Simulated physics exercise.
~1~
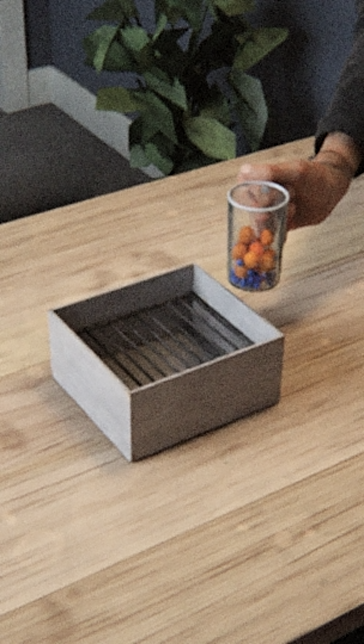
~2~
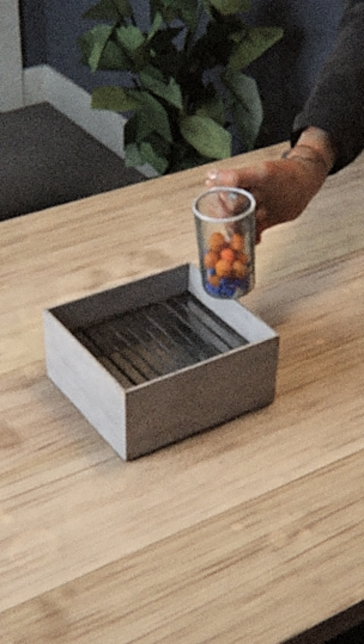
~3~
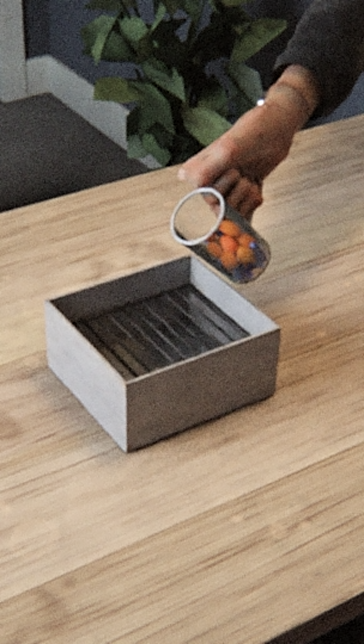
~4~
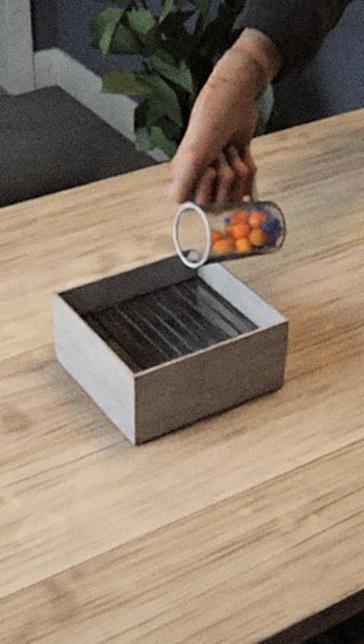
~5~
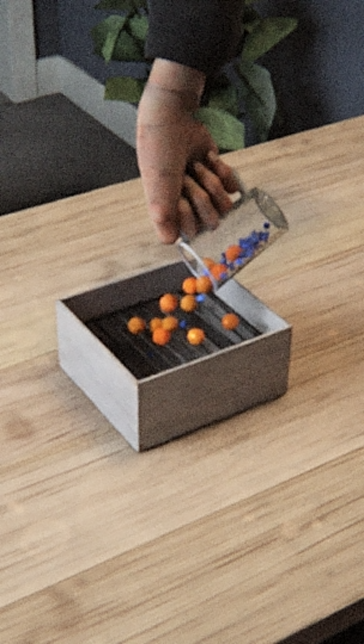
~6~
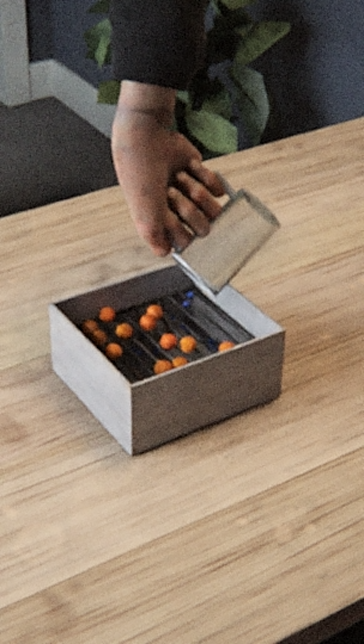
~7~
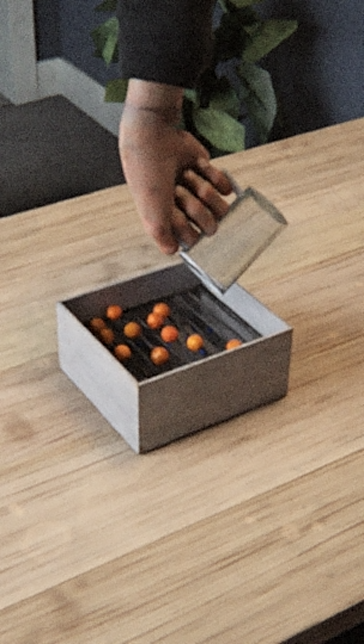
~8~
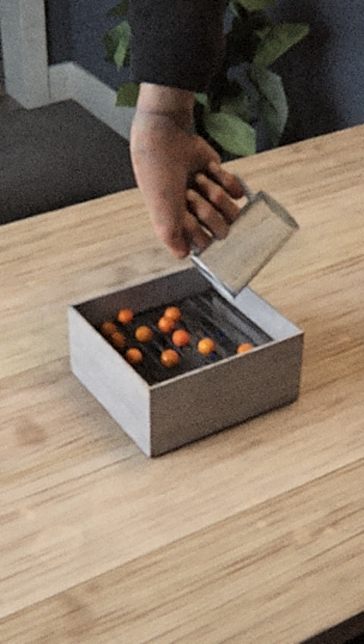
A clear cup holding small orange and blue pieces is held by a hand above a square grey box on a light wooden table, seen from above at a slight angle by a gently swaying camera. Dark wires run across the inside of the box, and a leafy plant stands behind. The hand moves the cup left and tips it onto its side, then tilts it further so the pieces tumble out. The orange ones scatter over the wires while the blue ones slip below. Finally, the emptied cup stays tilted above the box, with the orange pieces resting on the rack.
